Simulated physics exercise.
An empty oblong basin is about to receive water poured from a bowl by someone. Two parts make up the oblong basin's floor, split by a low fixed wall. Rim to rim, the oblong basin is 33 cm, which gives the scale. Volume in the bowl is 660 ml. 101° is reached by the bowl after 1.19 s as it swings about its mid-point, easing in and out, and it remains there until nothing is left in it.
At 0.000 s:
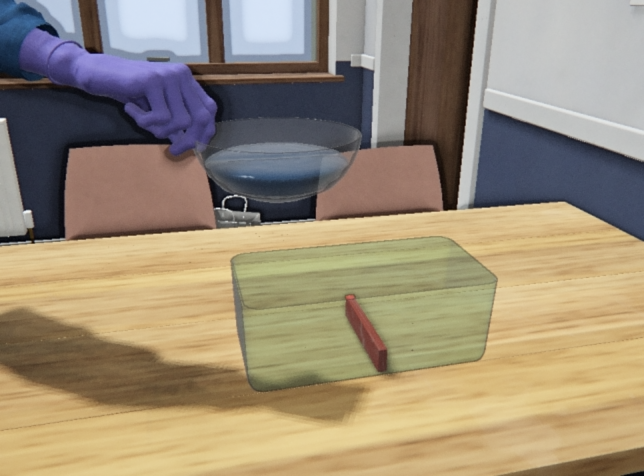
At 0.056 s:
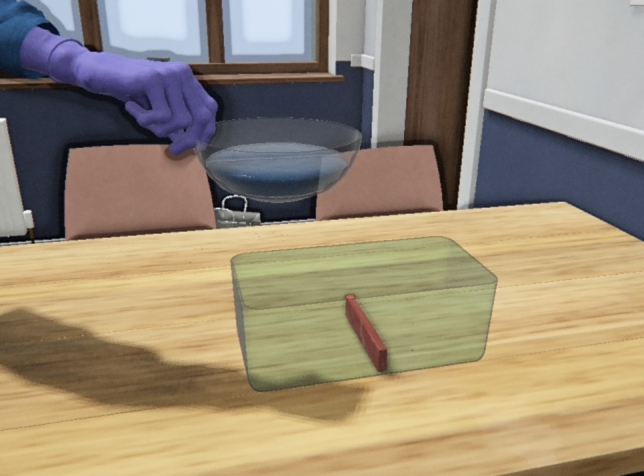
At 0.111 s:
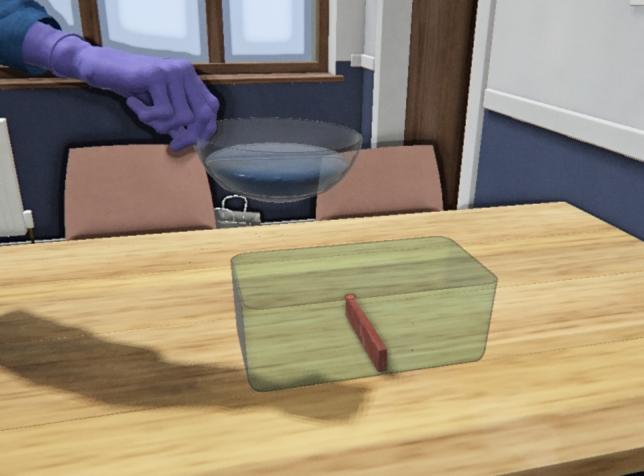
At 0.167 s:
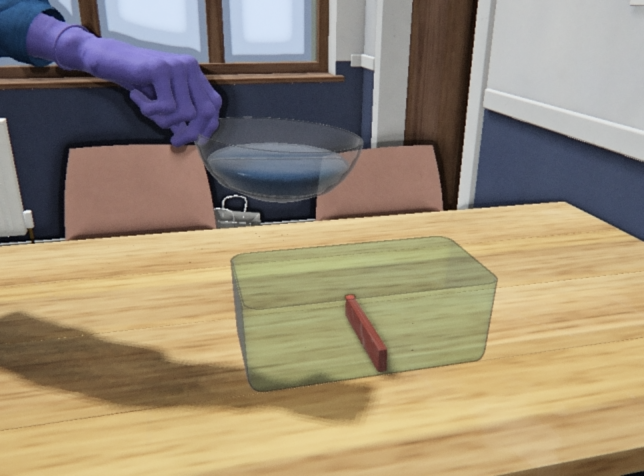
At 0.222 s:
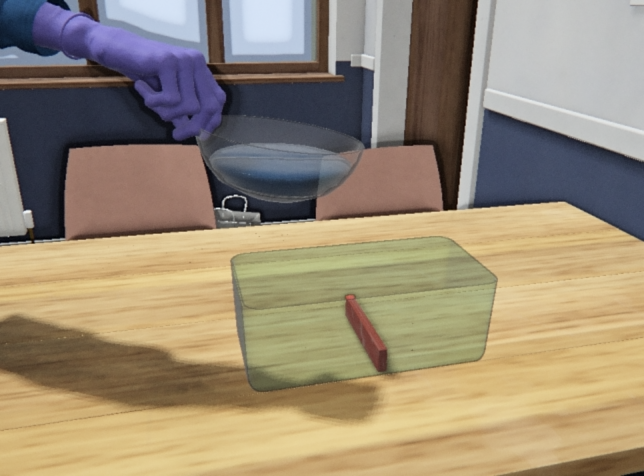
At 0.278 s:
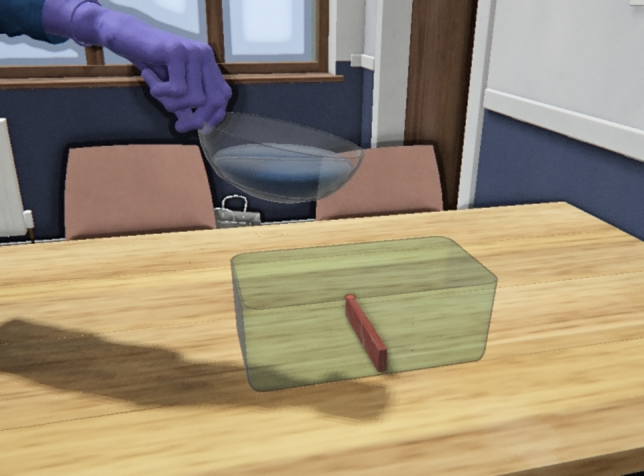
At the start, a purple-gloved hand holds a clear bowl of water nearly level above a translucent green oblong basin with a red bar, on a wooden table. The hand then rises slightly, slowly at first, and the bowl gradually leans a little to the right.
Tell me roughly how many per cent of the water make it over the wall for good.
Roughly 70 per cent make it over.
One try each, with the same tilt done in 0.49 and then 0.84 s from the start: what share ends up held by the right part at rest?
Respectively about 55 and 65 percent.
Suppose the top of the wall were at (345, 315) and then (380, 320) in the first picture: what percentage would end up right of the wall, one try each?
85 then 50 %.
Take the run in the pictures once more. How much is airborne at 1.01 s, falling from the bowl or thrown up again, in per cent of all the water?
In-air share: About 6 %.
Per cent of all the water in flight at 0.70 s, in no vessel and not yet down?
About 38 per cent.
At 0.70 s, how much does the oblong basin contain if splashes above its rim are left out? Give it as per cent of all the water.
22 %, roughly.
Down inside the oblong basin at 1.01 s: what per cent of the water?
94 per cent or thereabouts.
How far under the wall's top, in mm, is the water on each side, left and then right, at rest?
Measured: Left around 26 mm, right around 14 mm.
By 0.70 s the tilt is 65° and 40 per cent is still to pour, 1 is left of the wall and 21 right of it.
By 1.01 s the tilt is 96° and 1 per cent is still to pour, 23 is left of the wall and 70 right of it.
By 1.34 s the tilt is 101° and 0 per cent is still to pour, 29 is left of the wall and 70 right of it.
By 1.69 s the tilt is 101° and 0 per cent is still to pour, 29 is left of the wall and 70 right of it.
At rest 29 per cent lies left of the wall, 70 right of it and 1 outside.
